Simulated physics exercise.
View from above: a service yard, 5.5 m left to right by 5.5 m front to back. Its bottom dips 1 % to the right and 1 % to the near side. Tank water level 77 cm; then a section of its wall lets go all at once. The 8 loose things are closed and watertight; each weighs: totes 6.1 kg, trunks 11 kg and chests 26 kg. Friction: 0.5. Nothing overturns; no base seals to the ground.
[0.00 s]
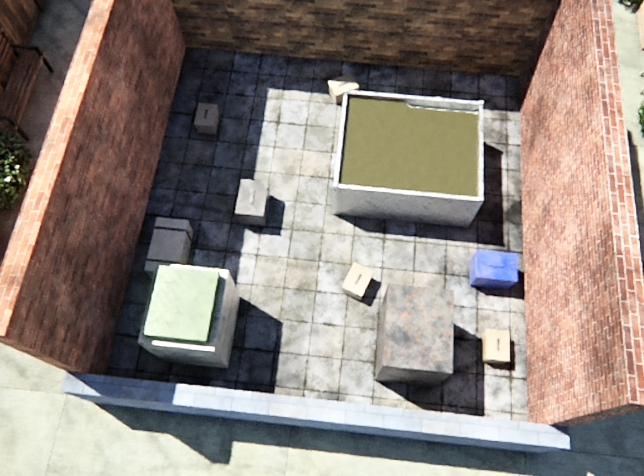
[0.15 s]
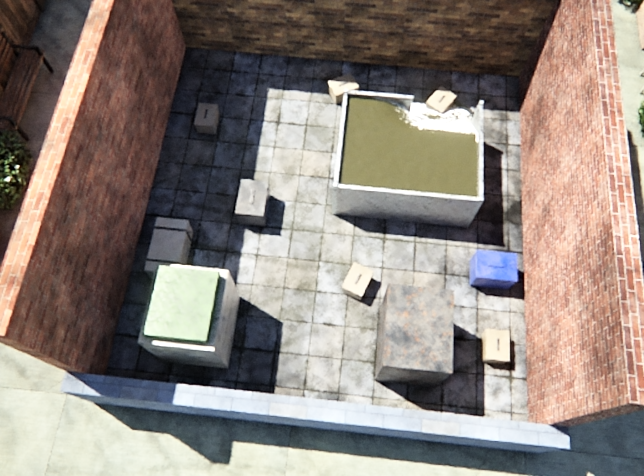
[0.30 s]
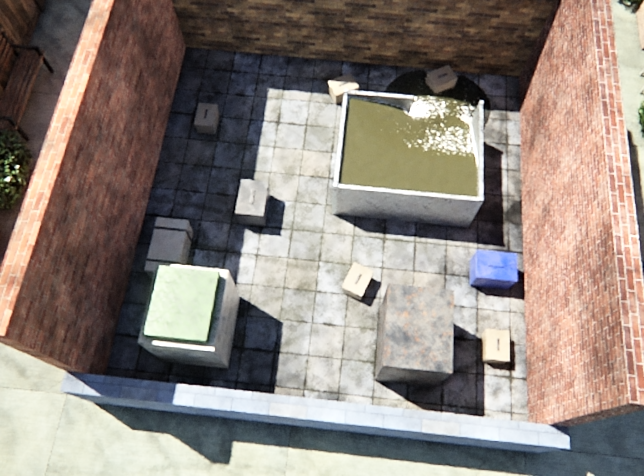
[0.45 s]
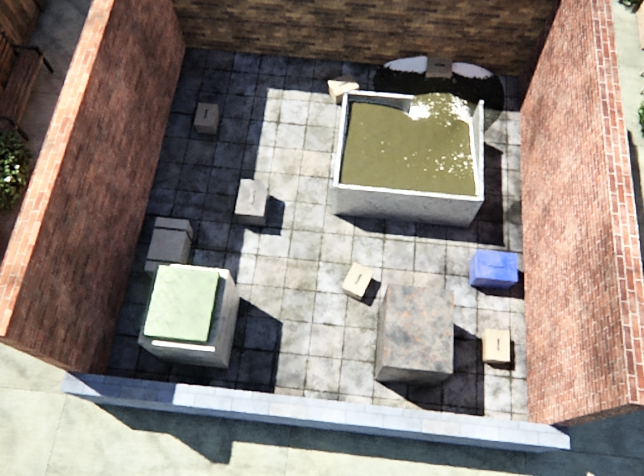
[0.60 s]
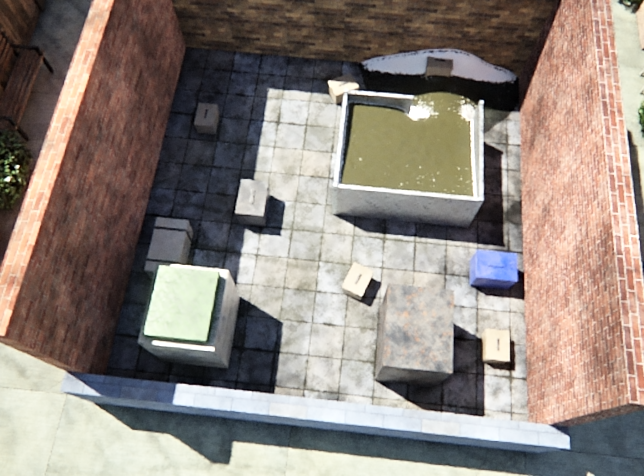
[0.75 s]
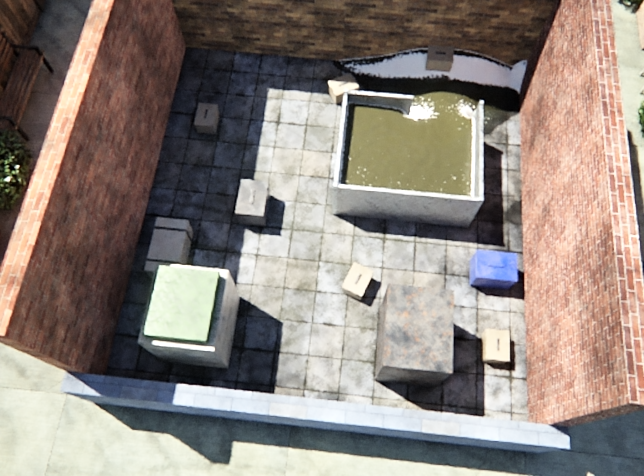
A pale box appears at the far rim of the walled yard's large water tank, breaking the murky surface, then drops to the ground behind it. Water spills over the back edge and spreads along the rear wall, while the blue chest and the other boxes stay still.
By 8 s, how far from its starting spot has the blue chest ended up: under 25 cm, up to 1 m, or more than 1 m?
It has ended up more than 1 m from its starting spot.
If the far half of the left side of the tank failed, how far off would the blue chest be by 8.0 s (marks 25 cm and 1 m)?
In that scenario the blue chest would have stayed in place.
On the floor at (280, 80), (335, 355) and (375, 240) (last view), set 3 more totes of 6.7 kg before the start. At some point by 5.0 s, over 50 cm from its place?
In that order: Past it, under, short of it.
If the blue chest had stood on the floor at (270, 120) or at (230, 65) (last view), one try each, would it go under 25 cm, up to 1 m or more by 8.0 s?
In that order: It is nudged along; it travels far.
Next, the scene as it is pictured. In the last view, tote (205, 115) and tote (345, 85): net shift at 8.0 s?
The first ends 400 cm from its start, the second 250 cm.
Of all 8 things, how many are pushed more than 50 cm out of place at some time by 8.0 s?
7.
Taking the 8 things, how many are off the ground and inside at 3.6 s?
4 at that moment.
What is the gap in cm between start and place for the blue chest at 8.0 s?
Roughly 200 centimetres.
After 1.6 s the blue chest is near (497, 265), 0.0 m from its start, aground; 1 afloat.
After 3.6 s the blue chest is near (468, 388), 1.7 m from its start, afloat; 4 afloat.
After 5.6 s the blue chest is near (458, 390), 1.8 m from its start, aground; 4 afloat.
After 8.0 s the blue chest is near (457, 390), 1.8 m from its start, aground; 5 afloat.
